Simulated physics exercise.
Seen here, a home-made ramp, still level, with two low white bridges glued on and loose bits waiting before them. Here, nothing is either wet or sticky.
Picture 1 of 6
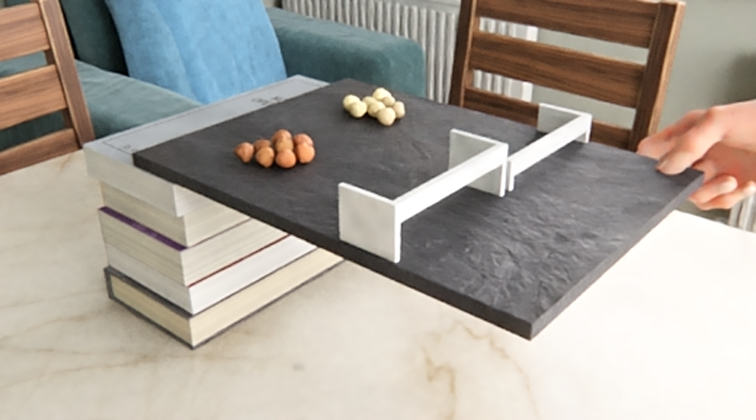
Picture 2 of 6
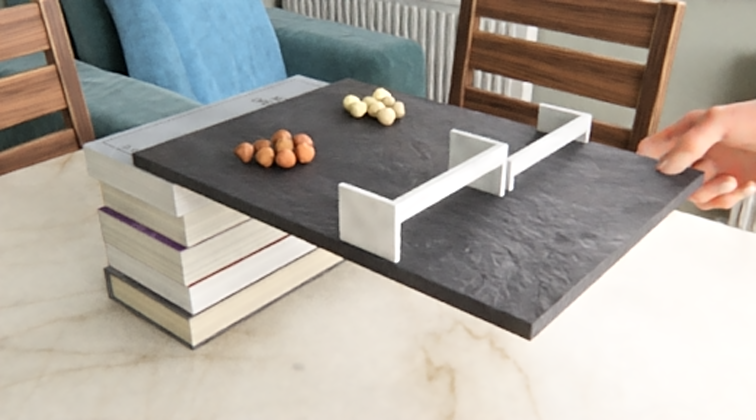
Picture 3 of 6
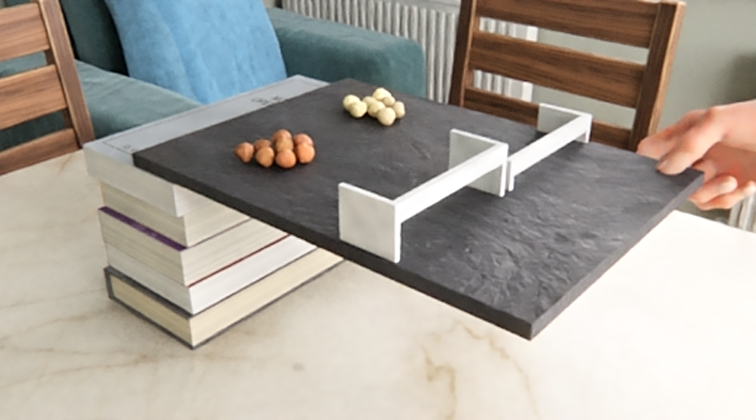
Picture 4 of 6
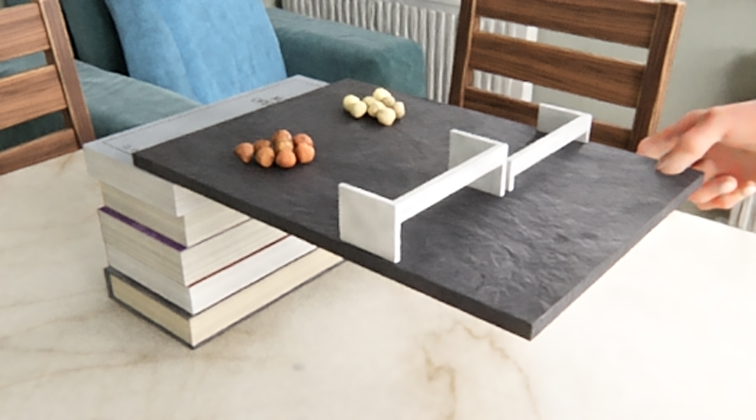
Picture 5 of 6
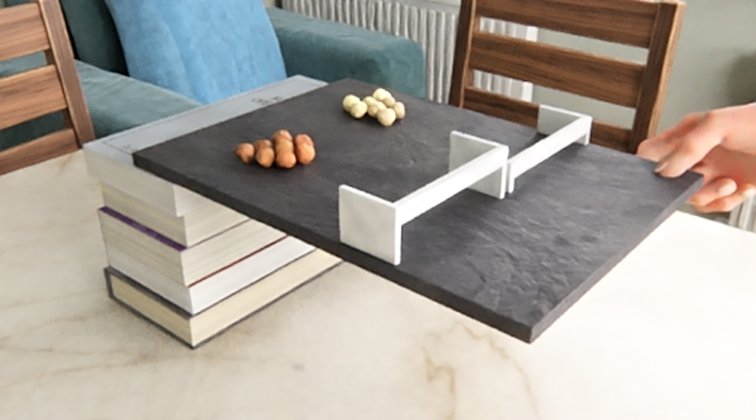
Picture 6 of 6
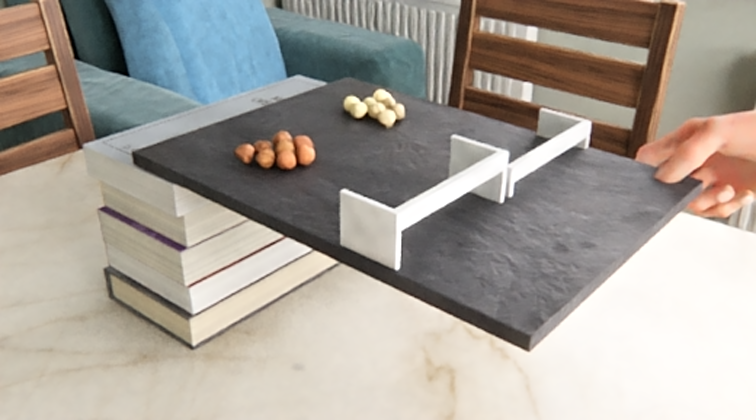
A hand at the right held up one end of a dark board resting on stacked books, then lowered it very slightly, while two small piles of nuts and two white gates stayed in place.
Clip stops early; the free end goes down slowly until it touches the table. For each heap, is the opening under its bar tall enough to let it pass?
Nearer handful: Yes, it passes under. Farther handful: No, it is stopped.
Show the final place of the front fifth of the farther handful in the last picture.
It comes to rest around (512, 260) in the last picture.
Then, 0.48 s later than the last frame, board sloping at 13°; nearer handful where it was; farther handful where it was.
Then, 0.99 s later than the last frame, board sloping at 27°; nearer handful about a tenth past its gate; farther handful has reached its gate.
Then, 1.59 s later than the last frame, board resting at 30°; nearer handful every one past its gate; farther handful has reached its gate.
When it is over, board resting at 30°; nearer handful every one past its gate; farther handful gathered behind its gate.
